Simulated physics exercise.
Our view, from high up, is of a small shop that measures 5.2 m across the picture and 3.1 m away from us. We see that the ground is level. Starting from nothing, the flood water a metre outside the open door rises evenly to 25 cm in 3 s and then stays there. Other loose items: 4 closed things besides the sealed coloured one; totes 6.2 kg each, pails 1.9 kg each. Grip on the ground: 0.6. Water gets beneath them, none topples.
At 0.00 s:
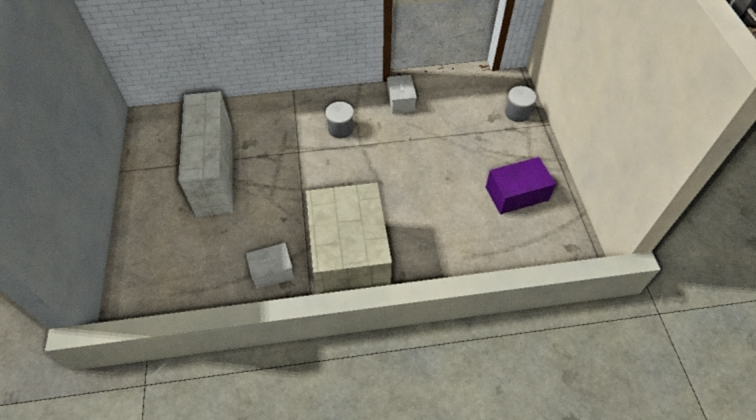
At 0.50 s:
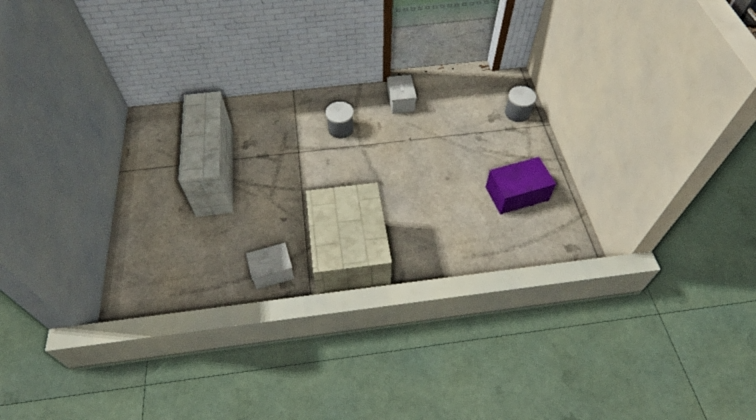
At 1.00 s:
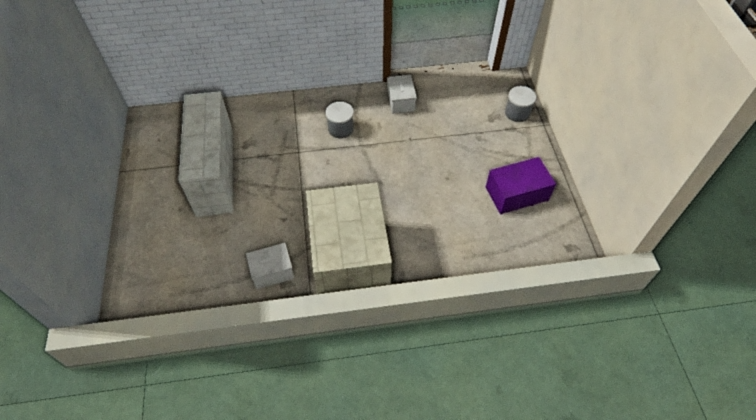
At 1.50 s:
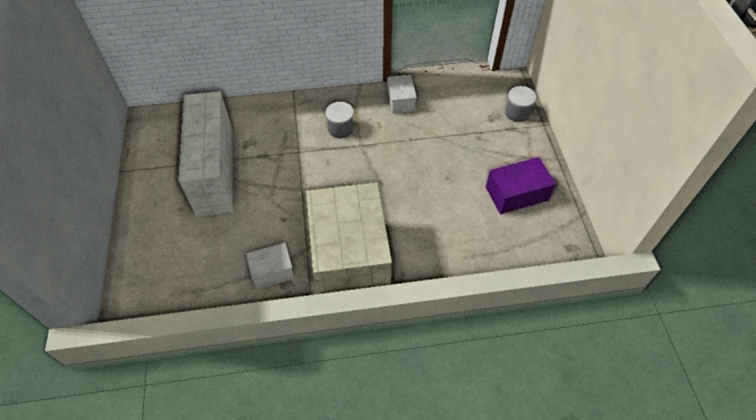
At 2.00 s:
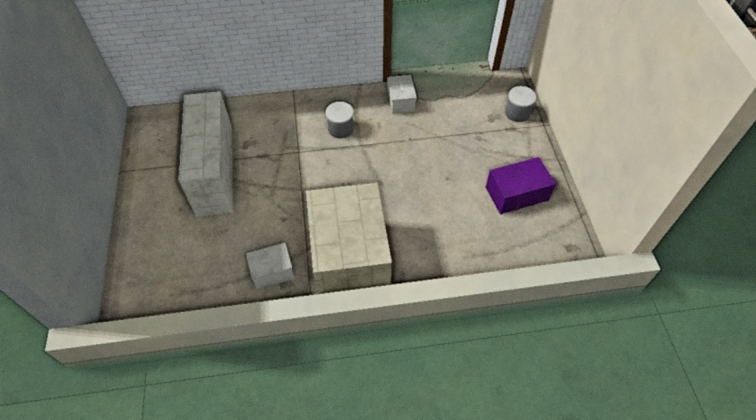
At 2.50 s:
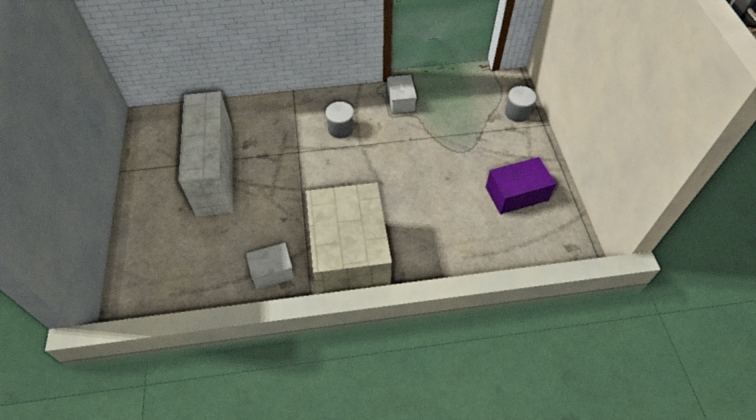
Green water spreads over the grey paving outside a small, roofless shop seen from high up, then shows beyond the back doorway and creeps a little way in across the floor. Inside stand a purple crate at right, a pale block near the front, a tall grey block at left, two grey pails and two small grey boxes. None of these objects moves, and the view stays still.
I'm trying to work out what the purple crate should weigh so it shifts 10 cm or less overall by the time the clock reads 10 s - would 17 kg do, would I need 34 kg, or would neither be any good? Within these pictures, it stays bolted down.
Most likely it will manage with neither mass.
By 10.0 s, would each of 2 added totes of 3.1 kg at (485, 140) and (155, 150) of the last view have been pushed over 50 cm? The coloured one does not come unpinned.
Beyond, below.
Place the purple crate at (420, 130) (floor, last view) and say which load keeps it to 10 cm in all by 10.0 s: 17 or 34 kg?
No load works.
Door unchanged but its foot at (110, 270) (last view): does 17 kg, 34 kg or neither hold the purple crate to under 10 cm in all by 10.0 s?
So only the heavy mass does it.
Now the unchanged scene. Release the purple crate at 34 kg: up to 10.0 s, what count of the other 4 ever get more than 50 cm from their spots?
It works out to 2.
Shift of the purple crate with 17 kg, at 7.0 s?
Shift: Roughly 80 cm.
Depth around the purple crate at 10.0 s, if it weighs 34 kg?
Close to 21 cm deep.
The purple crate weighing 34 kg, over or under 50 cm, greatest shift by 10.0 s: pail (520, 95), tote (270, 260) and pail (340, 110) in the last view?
Exceeded, Not exceeded, Not exceeded, in that order.
After 3.5 s the purple crate would be 4 cm from its start with 17 kg and 0 cm from its start with 34 kg; 5 cm of water round it then.
After 4.5 s the purple crate would be 70 cm from its start with 17 kg and 6 cm from its start with 34 kg; 8 cm of water round it then.
After 7.0 s the purple crate would be 84 cm from its start with 17 kg and 24 cm from its start with 34 kg; 19 cm of water round it then.
After 10.0 s the purple crate would be 128 cm from its start with 17 kg and 154 cm from its start with 34 kg; 21 cm of water round it then.
